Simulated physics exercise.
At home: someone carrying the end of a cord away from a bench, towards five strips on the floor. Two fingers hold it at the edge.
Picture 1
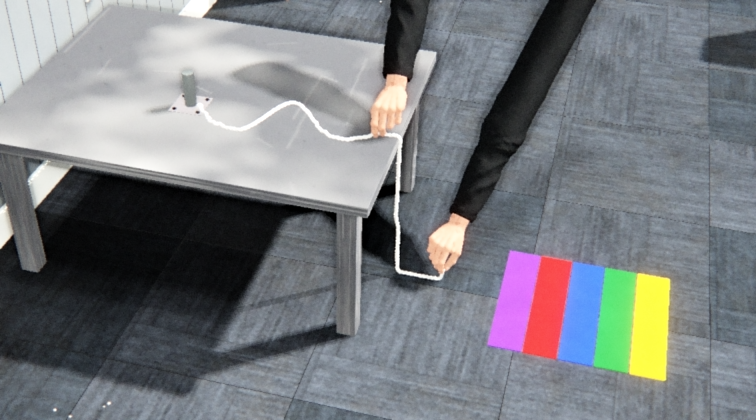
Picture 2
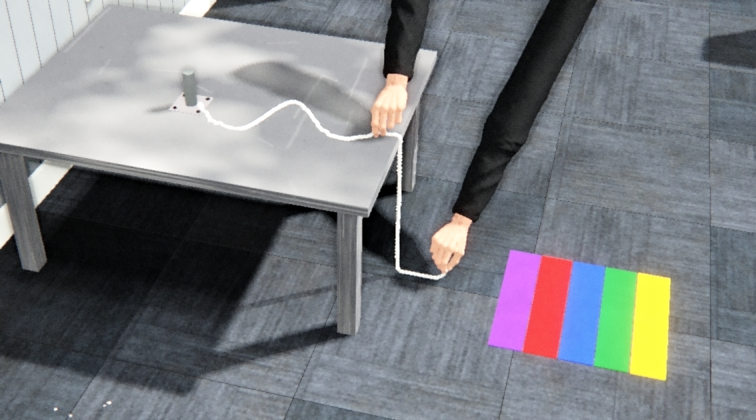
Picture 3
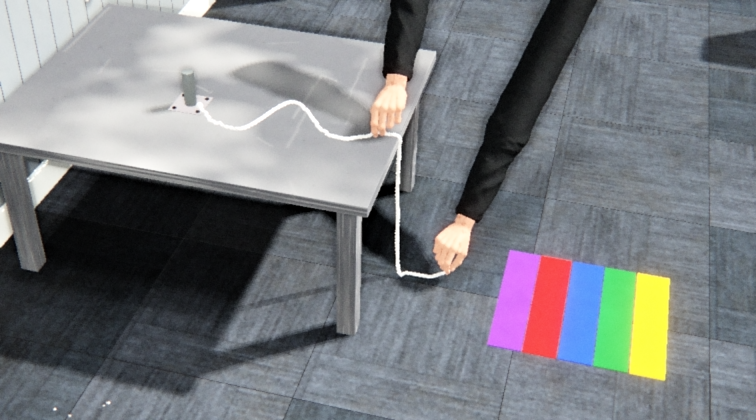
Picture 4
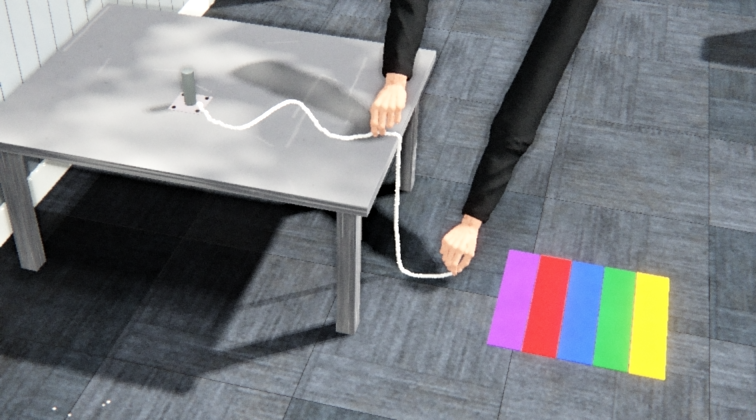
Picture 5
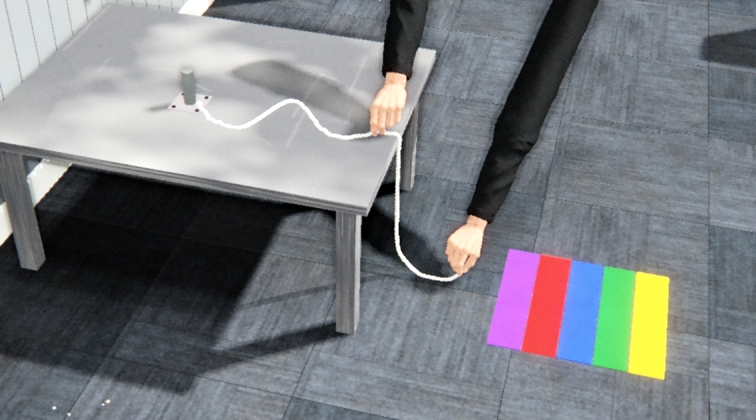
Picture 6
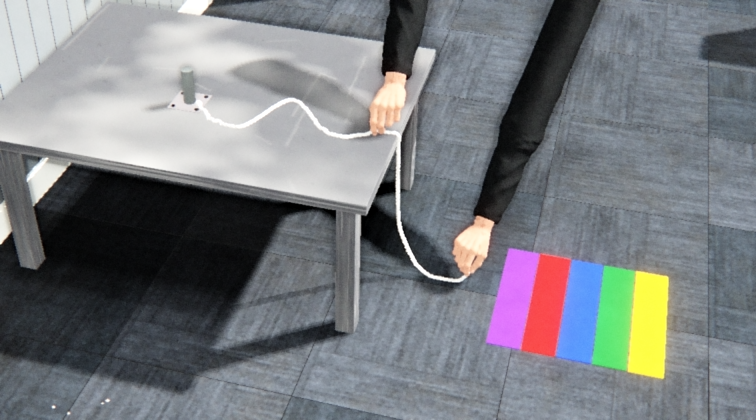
The clip shows one hand pinning a white cord at a gray table's edge while another hand draws the cord's end slightly rightward near the floor, toward a strip of purple, red, blue, green and yellow bands.
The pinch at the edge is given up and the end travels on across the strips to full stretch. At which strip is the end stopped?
The end stops over the yellow strip.
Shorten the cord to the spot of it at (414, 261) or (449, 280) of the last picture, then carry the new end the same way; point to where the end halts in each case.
Try by try, around (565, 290) and (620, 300).
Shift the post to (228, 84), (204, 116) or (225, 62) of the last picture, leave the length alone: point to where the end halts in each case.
About (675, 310), (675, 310) and (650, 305).
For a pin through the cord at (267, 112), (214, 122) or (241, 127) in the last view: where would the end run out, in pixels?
In that order: (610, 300), (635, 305) and (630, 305).
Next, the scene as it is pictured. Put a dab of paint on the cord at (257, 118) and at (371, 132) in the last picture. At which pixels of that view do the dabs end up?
About (289, 116), and the other about (445, 167).
A little later, end near (594, 296); over blue.
Next, end near (631, 303); over green.
When it is tight, end near (651, 306); over yellow. It gets as far as the yellow strip.
